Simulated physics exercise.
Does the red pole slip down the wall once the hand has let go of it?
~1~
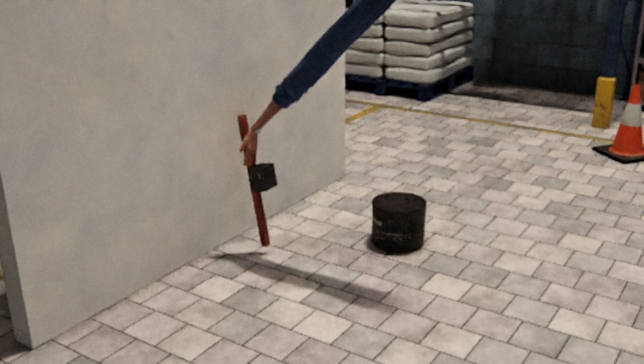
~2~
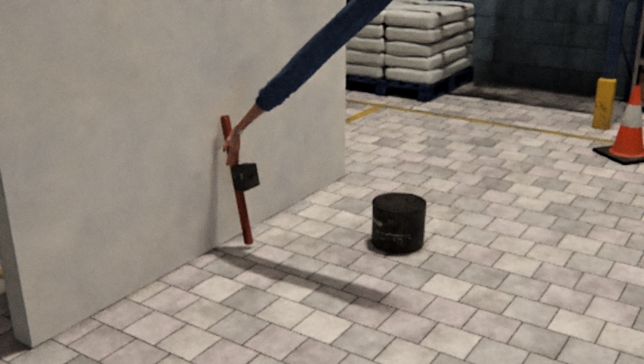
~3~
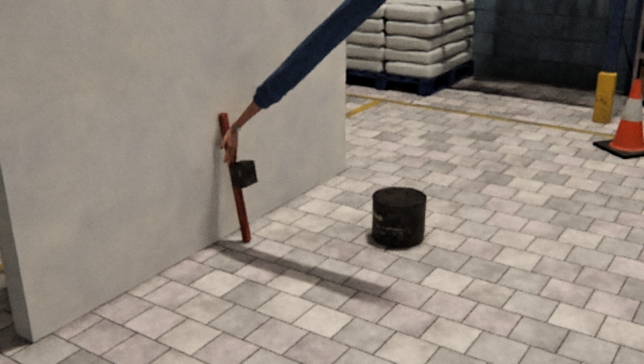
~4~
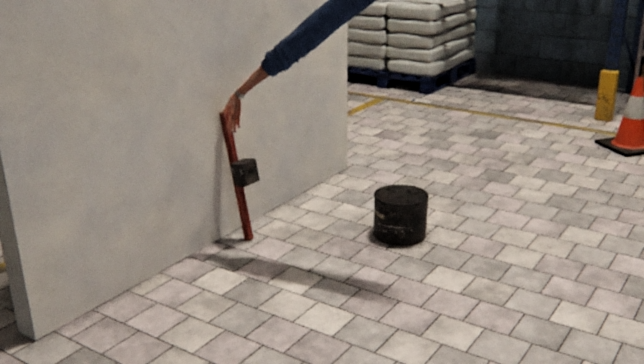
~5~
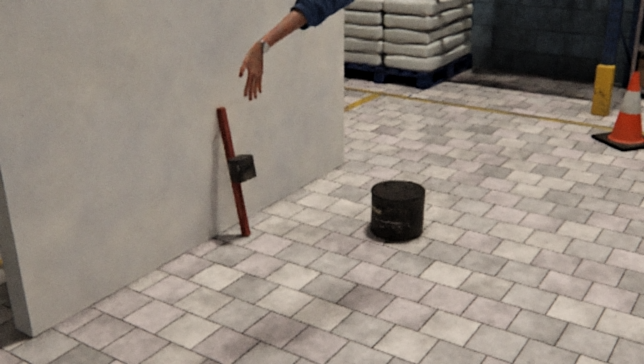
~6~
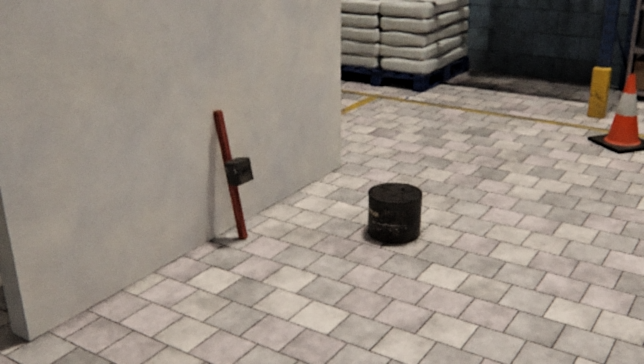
No, the red pole holds its place and is still leaning against the wall after the hand has gone.
On a paved floor in front of a bare, pale wall, an arm in a blue sleeve holds a red pole with a dark block fixed partway along it, while a black pail stands to the right. The hand shifts the pole a little to the left, bringing it to lean against the wall. It steadies the upper end for a moment, then lets go and draws back up and out of view. The pole stays leaning against the wall on its own, and the pail remains where it was.
